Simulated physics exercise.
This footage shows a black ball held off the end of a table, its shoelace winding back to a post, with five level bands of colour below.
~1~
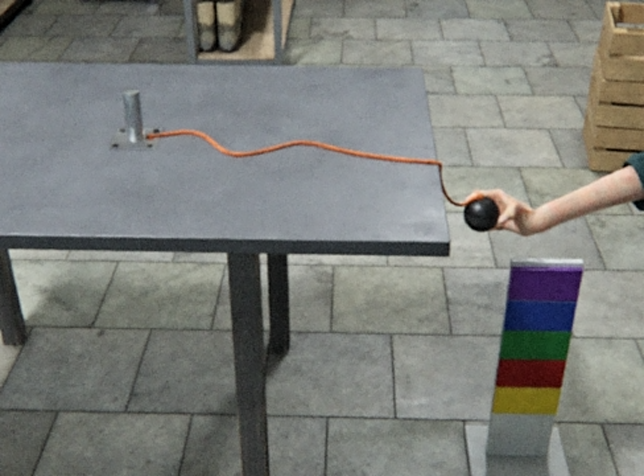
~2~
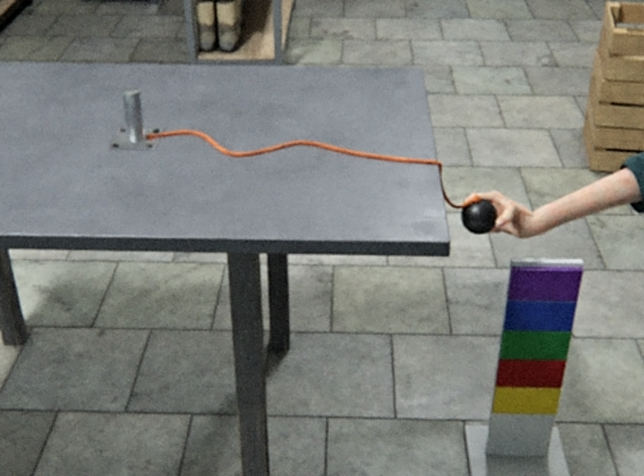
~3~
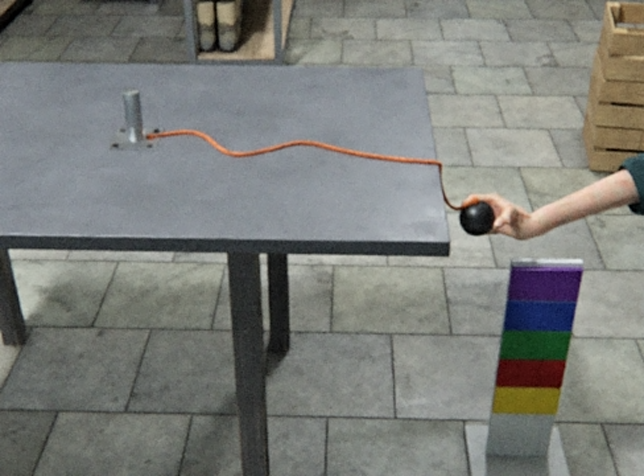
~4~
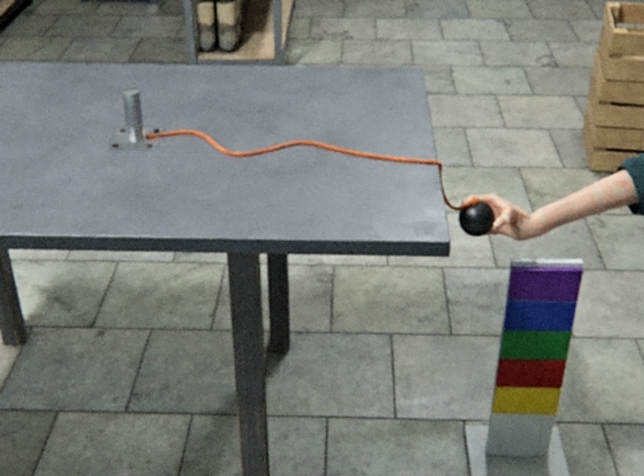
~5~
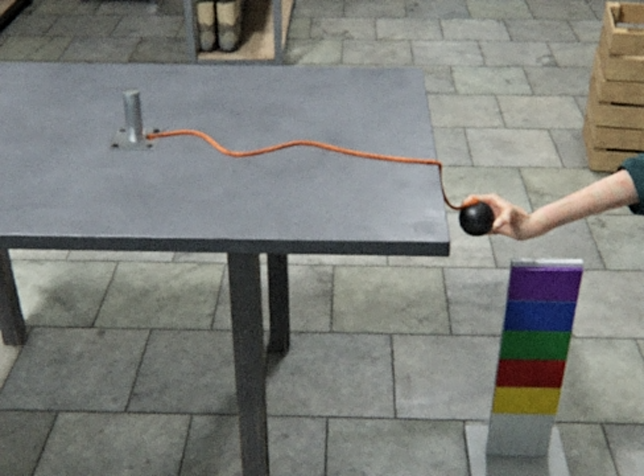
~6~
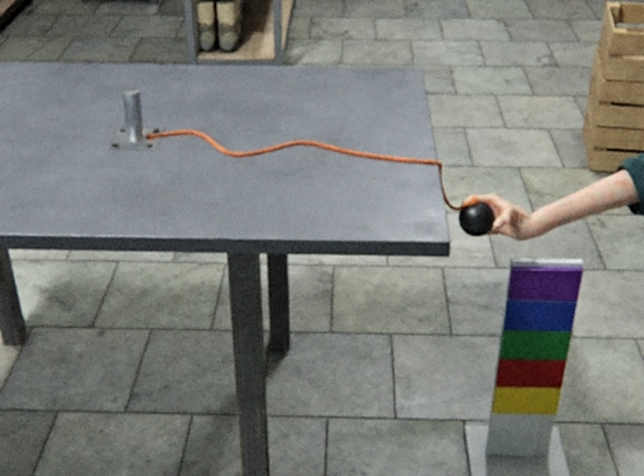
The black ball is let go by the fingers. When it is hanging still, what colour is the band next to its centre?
Purple.
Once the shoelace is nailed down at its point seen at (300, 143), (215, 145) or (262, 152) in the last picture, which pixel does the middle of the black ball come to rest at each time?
The three spots are (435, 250), (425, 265) and (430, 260), in that order.
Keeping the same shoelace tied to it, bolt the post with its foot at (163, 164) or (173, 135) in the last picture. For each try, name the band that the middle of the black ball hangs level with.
Blue; blue.
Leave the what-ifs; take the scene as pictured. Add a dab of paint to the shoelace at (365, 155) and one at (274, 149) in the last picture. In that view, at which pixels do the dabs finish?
End: (401, 151) and then (302, 146).
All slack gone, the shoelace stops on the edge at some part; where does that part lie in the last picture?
You'll find it somewhere near (404, 160).
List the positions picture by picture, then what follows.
The first picture shows black ball (482, 214); purple (545, 286); blue (540, 317); green (536, 346); red (531, 375); yellow (527, 402).
The second picture shows black ball (479, 216); shoelace through (185, 132) (230, 154) (298, 143) (365, 155) (437, 167).
The third picture shows black ball (477, 218).
The fourth picture shows black ball (477, 218); shoelace through (185, 132) (230, 154) (298, 143) (365, 155) (437, 167).
The fifth picture shows black ball (477, 218).
The sixth picture shows black ball (477, 218); shoelace through (185, 132) (230, 154) (298, 143) (365, 155) (437, 167).
A little later, ball near (415, 268); level with purple.
Next, ball near (454, 269); level with purple.
When it is over, ball near (423, 270); level with purple. Its middle rests at the purple band.
